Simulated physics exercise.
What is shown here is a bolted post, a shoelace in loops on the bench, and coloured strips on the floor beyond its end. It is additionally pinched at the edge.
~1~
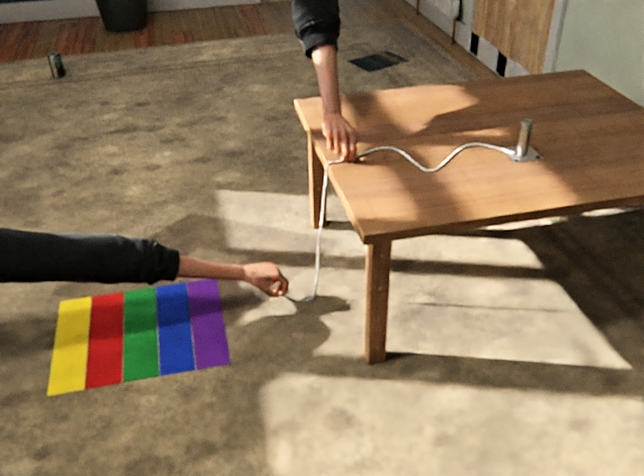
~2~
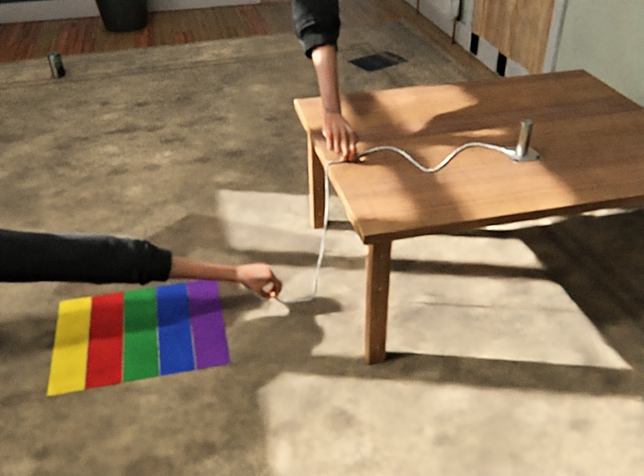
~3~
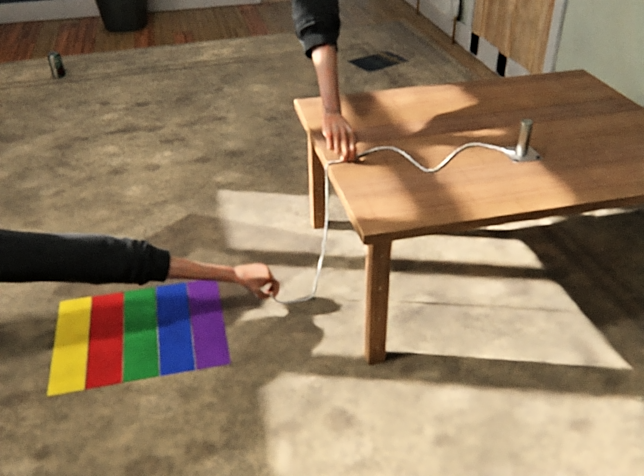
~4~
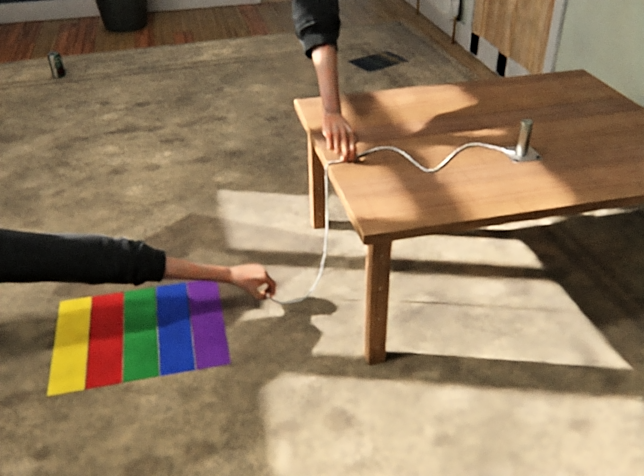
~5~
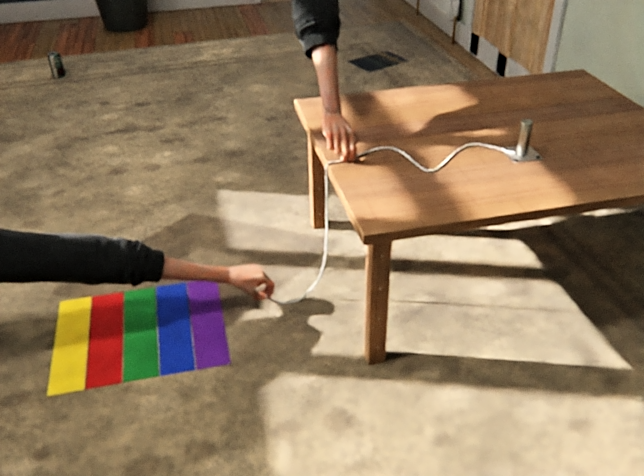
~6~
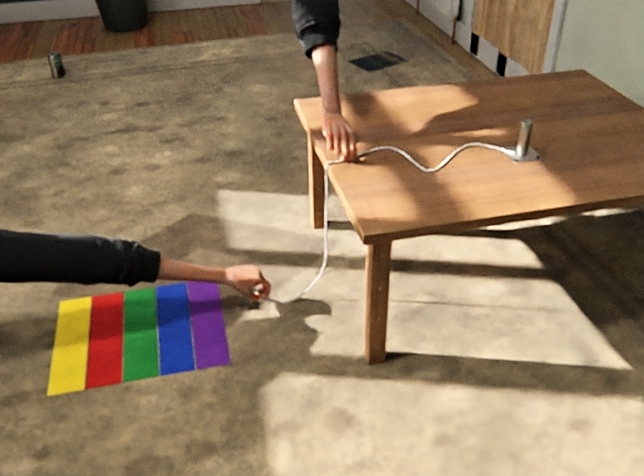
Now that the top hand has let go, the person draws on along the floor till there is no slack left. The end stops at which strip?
At the red strip.
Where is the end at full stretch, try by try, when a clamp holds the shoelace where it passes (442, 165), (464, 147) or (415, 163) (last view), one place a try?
Per try (px, approx.): (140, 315), (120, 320), (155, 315).
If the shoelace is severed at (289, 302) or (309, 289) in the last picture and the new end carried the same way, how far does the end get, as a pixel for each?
Try 1: (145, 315); try 2: (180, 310).
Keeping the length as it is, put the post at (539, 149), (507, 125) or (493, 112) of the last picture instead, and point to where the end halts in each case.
In order, the pixels are (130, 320), (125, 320) and (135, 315).
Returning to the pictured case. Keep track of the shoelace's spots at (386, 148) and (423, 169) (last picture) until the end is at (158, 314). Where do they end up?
They go to (330, 170) and to (387, 161).
Early on, end near (158, 314); over blue.
Midway, end near (123, 319); over green.
At the end of the slack, end near (104, 322); over red. It halts on the red strip.
